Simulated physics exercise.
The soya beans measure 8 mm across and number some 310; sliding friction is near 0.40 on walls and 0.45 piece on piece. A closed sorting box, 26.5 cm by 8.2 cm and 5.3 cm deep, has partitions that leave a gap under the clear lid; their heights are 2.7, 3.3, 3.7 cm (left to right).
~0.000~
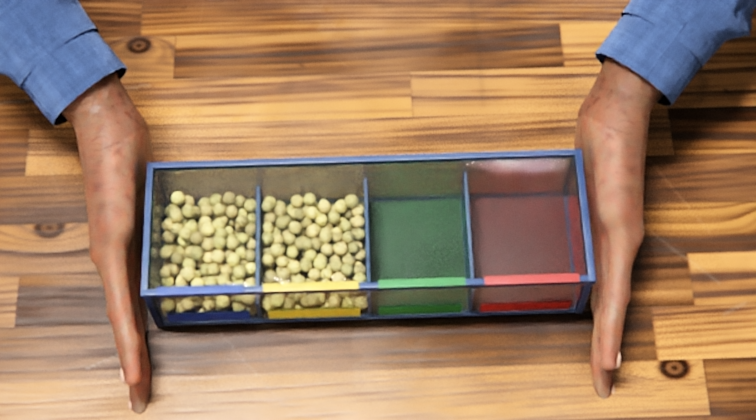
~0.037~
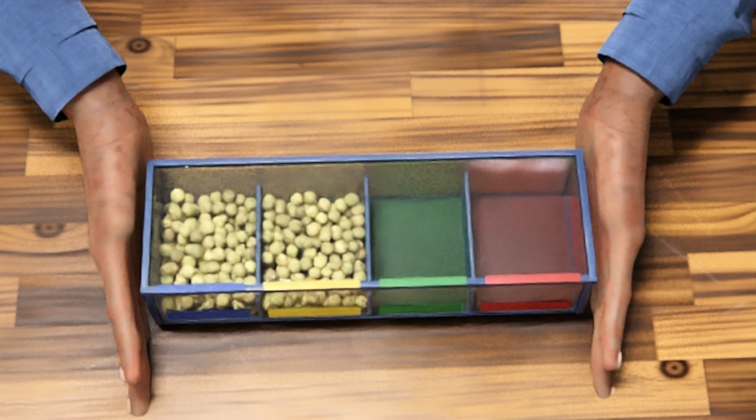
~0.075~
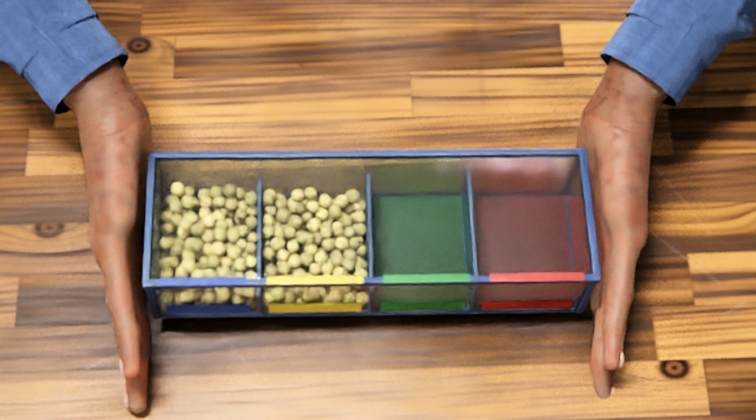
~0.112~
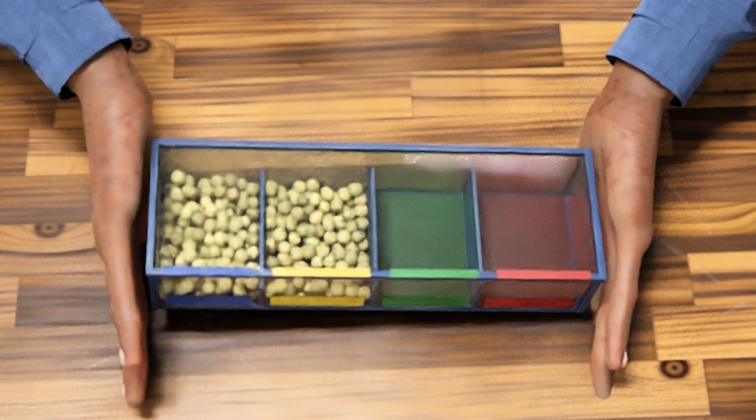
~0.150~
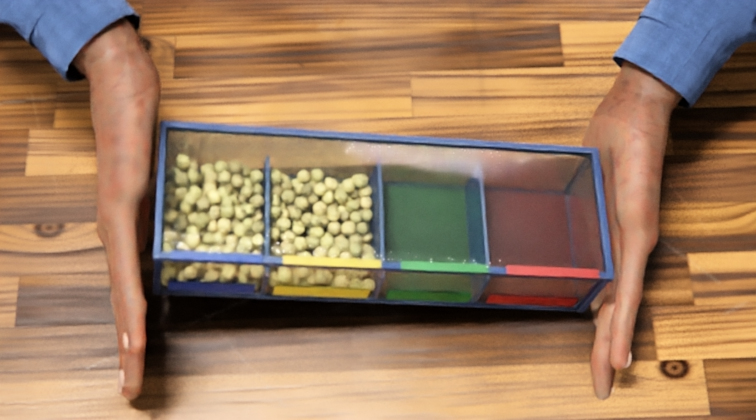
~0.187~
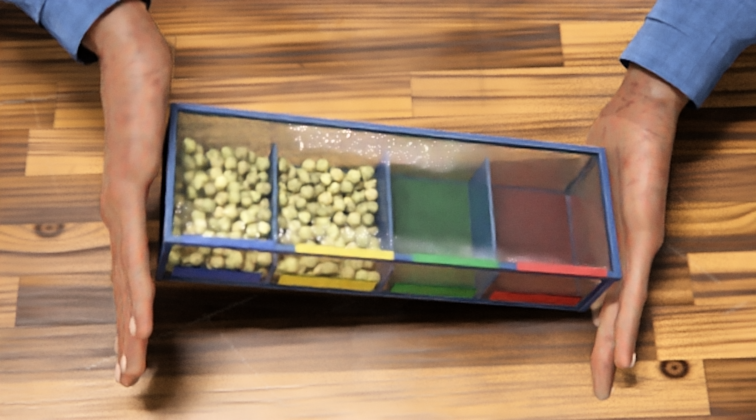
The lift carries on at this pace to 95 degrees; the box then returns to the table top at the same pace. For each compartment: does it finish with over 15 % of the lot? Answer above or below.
Red: Above, blue: Below, green: Above, yellow: Above.
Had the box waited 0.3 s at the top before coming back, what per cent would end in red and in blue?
Red 65, blue 0.
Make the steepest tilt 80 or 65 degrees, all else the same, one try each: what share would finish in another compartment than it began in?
Some 55 and 30 per cent.
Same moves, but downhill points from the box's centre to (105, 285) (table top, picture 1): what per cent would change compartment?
About 30 per cent.
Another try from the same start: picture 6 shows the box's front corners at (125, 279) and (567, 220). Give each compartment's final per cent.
Red 0, blue 85, green 0, yellow 15.
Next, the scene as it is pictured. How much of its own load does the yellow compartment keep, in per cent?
Roughly 50 per cent.
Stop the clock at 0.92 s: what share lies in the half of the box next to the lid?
Roughly 70 per cent.
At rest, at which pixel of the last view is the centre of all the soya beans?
At about (445, 245).
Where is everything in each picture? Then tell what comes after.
The first frame shows box tilt 0 degrees, front corners at (148, 291) and (588, 276); blue 55 %, yellow 45 %.
The second frame shows box tilt 1 degrees, front corners at (148, 288) and (589, 276).
The third frame shows box tilt 3 degrees, front corners at (150, 281) and (593, 276).
The fourth frame shows box tilt 6 degrees, front corners at (153, 269) and (598, 275), lowest corner right back.
The fifth frame shows box tilt 11 degrees, front corners at (161, 253) and (606, 274), lowest corner right back.
The sixth frame shows box tilt 15 degrees, front corners at (172, 237) and (613, 273), lowest corner right back; blue 55 %, yellow 45 %. The box's pace is about 120 degrees a second.
After 0.92 s, tilt 95 degrees; red 10 %, blue 30 %, green 10 %, yellow 50 %.
Then, at 1.42 s, tilt 41 degrees; red 35 %, green 35 %, yellow 30 %.
After 1.98 s, tilt 0 degrees; red 35 %, green 35 %, yellow 30 %.
By 2.5 s all is still; red 35 %, blue 0 %, green 35 %, yellow 30 %.
